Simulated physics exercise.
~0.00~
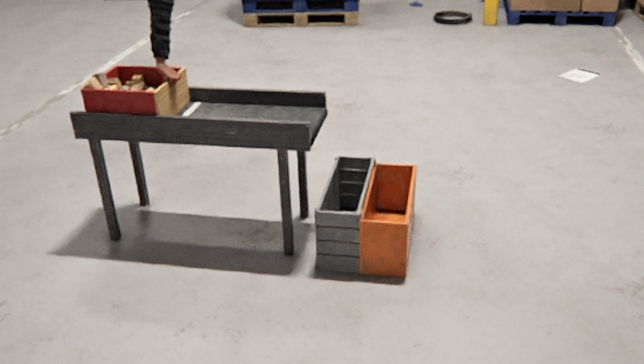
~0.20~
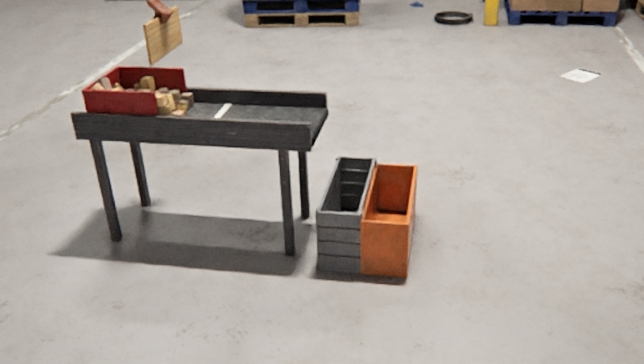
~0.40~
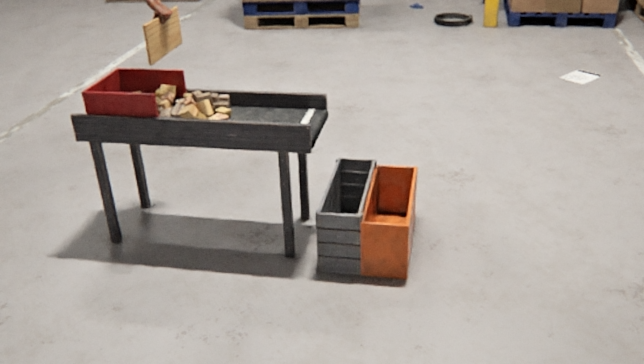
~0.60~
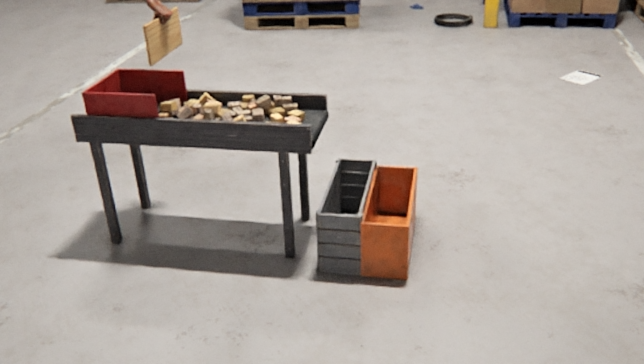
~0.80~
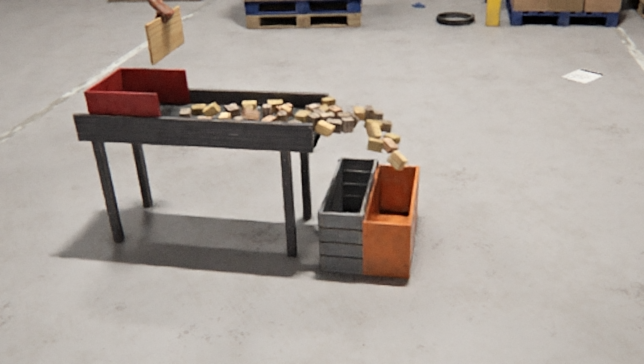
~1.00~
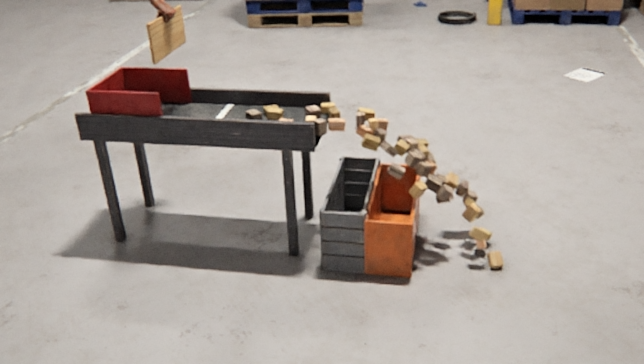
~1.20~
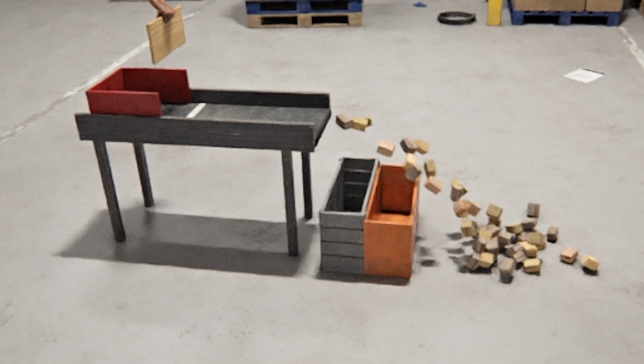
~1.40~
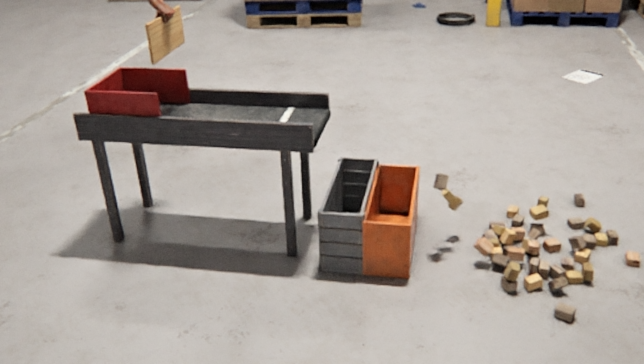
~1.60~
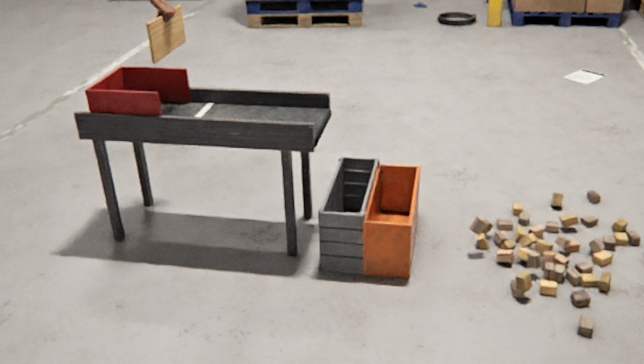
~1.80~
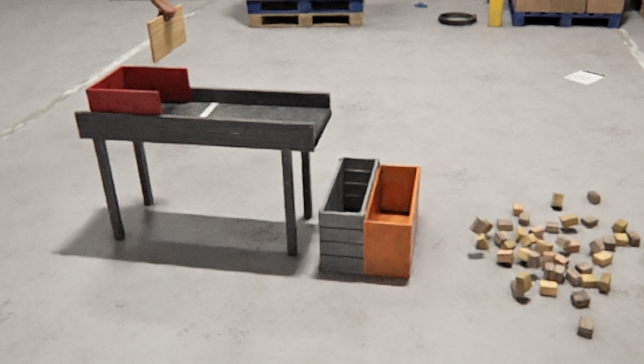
Small wooden blocks sit in a red pen at the left end of a dark, table-like belt, held back by a wooden gate that a hand lifts straight up. The belt starts moving and carries the loose blocks right in a spreading line, a white stripe passing along its surface. They shoot off the far end and tumble down in an arc, clearing both the grey tub and the orange tote beyond it. The blocks hit the floor, bounce and scatter farther right. Finally they lie still in a loose patch, with the pen empty and the hand still holding the gate.
